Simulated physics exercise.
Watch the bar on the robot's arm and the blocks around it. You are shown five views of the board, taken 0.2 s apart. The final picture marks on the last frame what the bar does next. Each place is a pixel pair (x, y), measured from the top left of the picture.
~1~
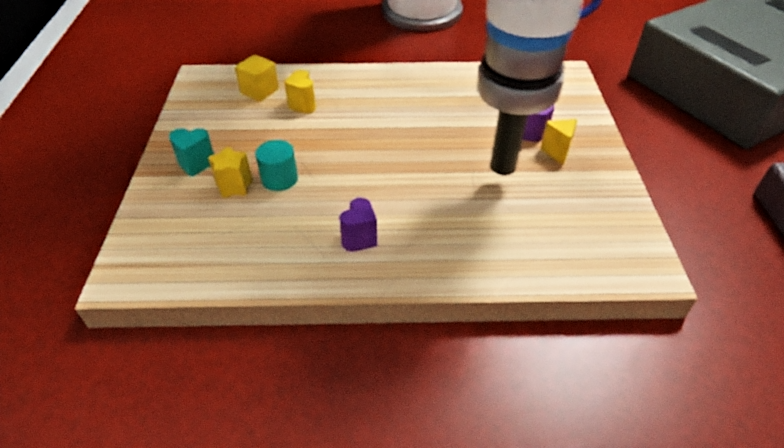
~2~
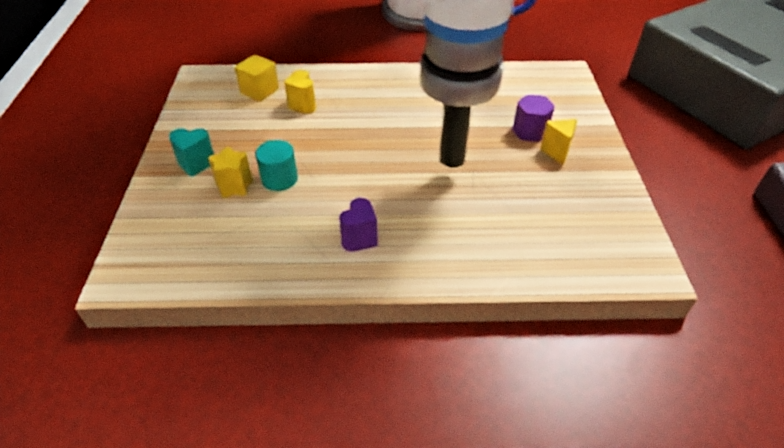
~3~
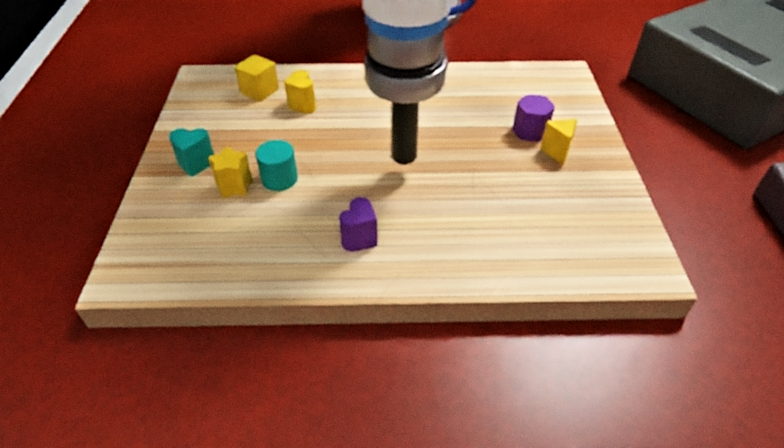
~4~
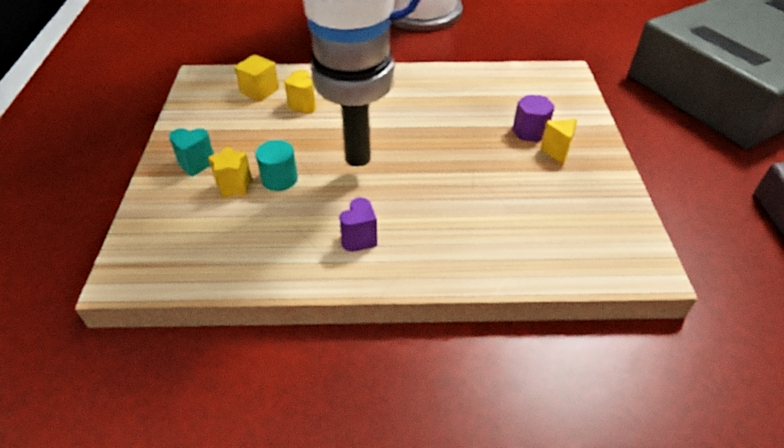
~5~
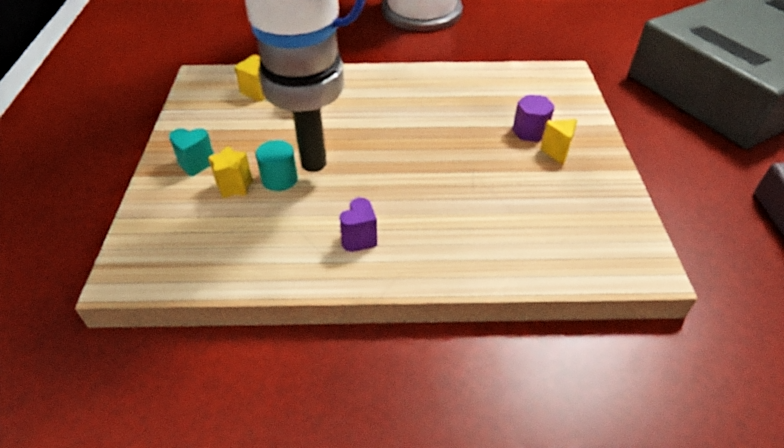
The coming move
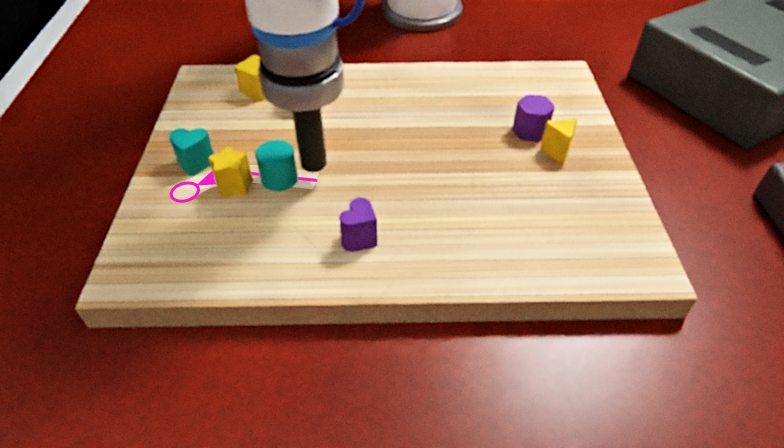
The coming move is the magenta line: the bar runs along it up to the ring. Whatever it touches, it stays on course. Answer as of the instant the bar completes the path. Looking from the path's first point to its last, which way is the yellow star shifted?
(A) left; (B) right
My answer is option A.
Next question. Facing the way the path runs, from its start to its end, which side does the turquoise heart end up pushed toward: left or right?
Gets pushed right.
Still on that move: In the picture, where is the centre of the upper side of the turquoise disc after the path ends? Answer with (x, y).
It comes to (169, 144).
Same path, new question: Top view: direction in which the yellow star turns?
From above, it looks like the yellow star goes counterclockwise.
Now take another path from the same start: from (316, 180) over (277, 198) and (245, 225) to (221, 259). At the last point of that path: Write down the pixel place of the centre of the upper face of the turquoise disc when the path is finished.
I'd say the turquoise disc ends with its top centre at (253, 154).
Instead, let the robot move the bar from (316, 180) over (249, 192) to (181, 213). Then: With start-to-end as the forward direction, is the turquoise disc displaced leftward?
No
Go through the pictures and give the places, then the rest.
The first frame shows bar's lower end (503, 168); turquoise heart (187, 137); yellow star (227, 159); turquoise disc (274, 151).
The second frame shows bar (452, 160); blocks still.
The third frame shows bar (404, 157); blocks still.
The fourth frame shows bar (358, 159); blocks still.
The fifth frame shows bar (314, 164); turquoise heart (187, 137); yellow star (227, 159); turquoise disc (274, 151).
Drawn move, from (316, 180) over (272, 176) and (228, 174) to (185, 192).
The first path, step by step. One third of the way, bar (268, 160); yellow star (205, 160), turned 50° anticlockwise; turquoise disc (234, 145).
Two thirds of the way, bar (221, 159); turquoise heart (165, 130), turned 30° anticlockwise; yellow star (188, 163), turned 90° anticlockwise; turquoise disc (192, 139).
At the end, bar (179, 176); turquoise heart (155, 126), turned 15° anticlockwise; yellow star (152, 184), turned 120° anticlockwise; turquoise disc (169, 144).
